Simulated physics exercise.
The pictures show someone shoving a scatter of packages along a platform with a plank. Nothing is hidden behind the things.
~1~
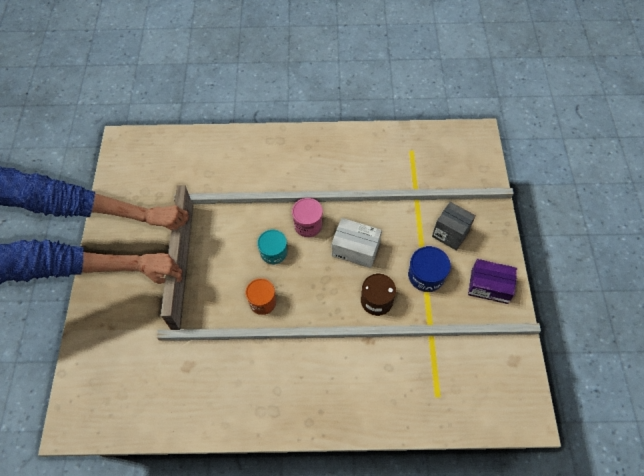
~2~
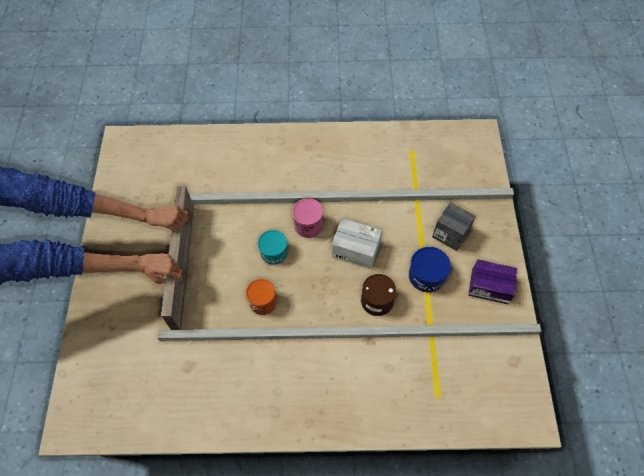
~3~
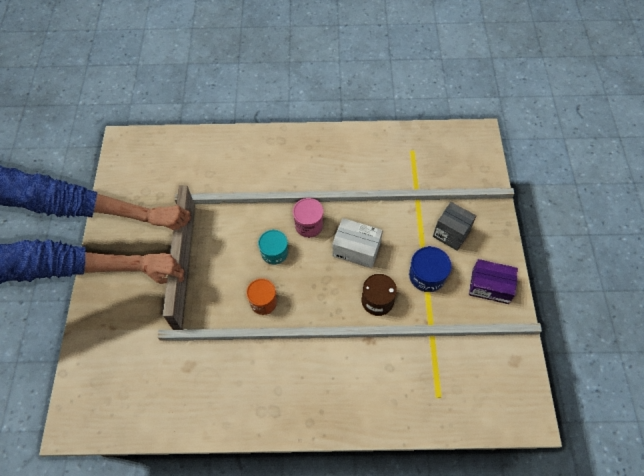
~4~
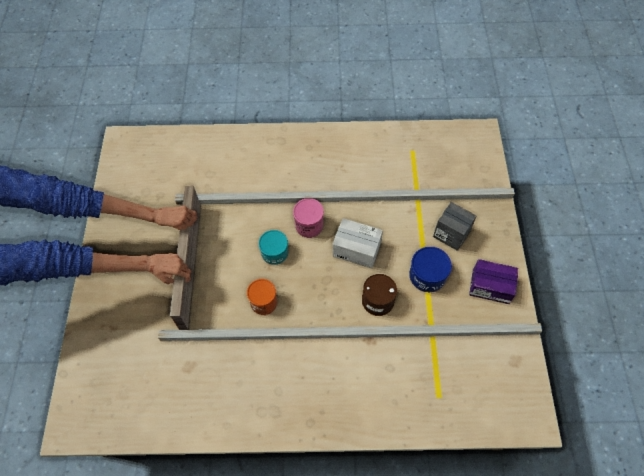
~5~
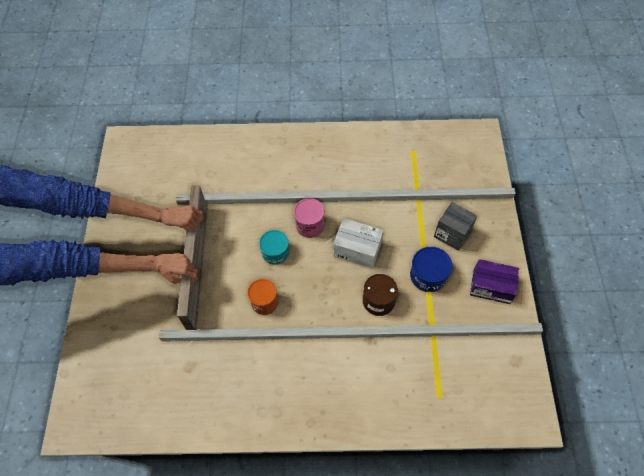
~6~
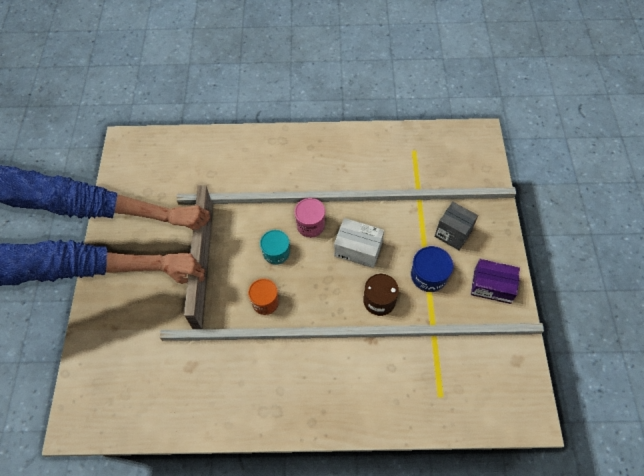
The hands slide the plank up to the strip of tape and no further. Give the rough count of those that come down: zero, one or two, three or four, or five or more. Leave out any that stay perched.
The number that fall off is zero.
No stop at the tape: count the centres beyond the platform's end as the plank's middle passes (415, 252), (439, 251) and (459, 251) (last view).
It would be 0, 0 and 1.
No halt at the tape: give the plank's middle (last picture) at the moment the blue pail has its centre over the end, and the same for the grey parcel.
Near (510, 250) and (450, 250).
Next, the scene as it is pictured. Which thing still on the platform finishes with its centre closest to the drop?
The grey parcel ends nearest.
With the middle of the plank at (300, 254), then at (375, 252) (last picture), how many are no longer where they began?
3 and 6.
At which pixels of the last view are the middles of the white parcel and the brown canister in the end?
Near (469, 228) and (478, 306).
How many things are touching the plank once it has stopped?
In contact: 3.
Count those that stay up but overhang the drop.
It comes to 0.
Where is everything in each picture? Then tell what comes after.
The first picture shows purple parcel (492, 281); grey parcel (453, 226); blue pail (428, 270); plank (179, 256); tape (423, 261).
The second picture shows grey parcel (454, 227); brown canister (378, 295).
The third picture shows blue pail (429, 270); white parcel (357, 243).
The fourth picture shows purple parcel (494, 282); turquoise pail (274, 248).
The fifth picture shows grey parcel (455, 226); pink pail (310, 219).
The sixth picture shows purple parcel (495, 281); grey parcel (456, 226); blue pail (431, 270); plank (200, 256); tape (426, 260).
A little later, none off yet; purple parcel at rest near (495, 281); grey parcel at rest near (456, 226); blue pail at rest near (431, 270).
Next, none off yet; purple parcel at rest near (495, 281); grey parcel shifted a little near (468, 224); blue pail at rest near (433, 269).
When it is over, the number that fall off is zero.
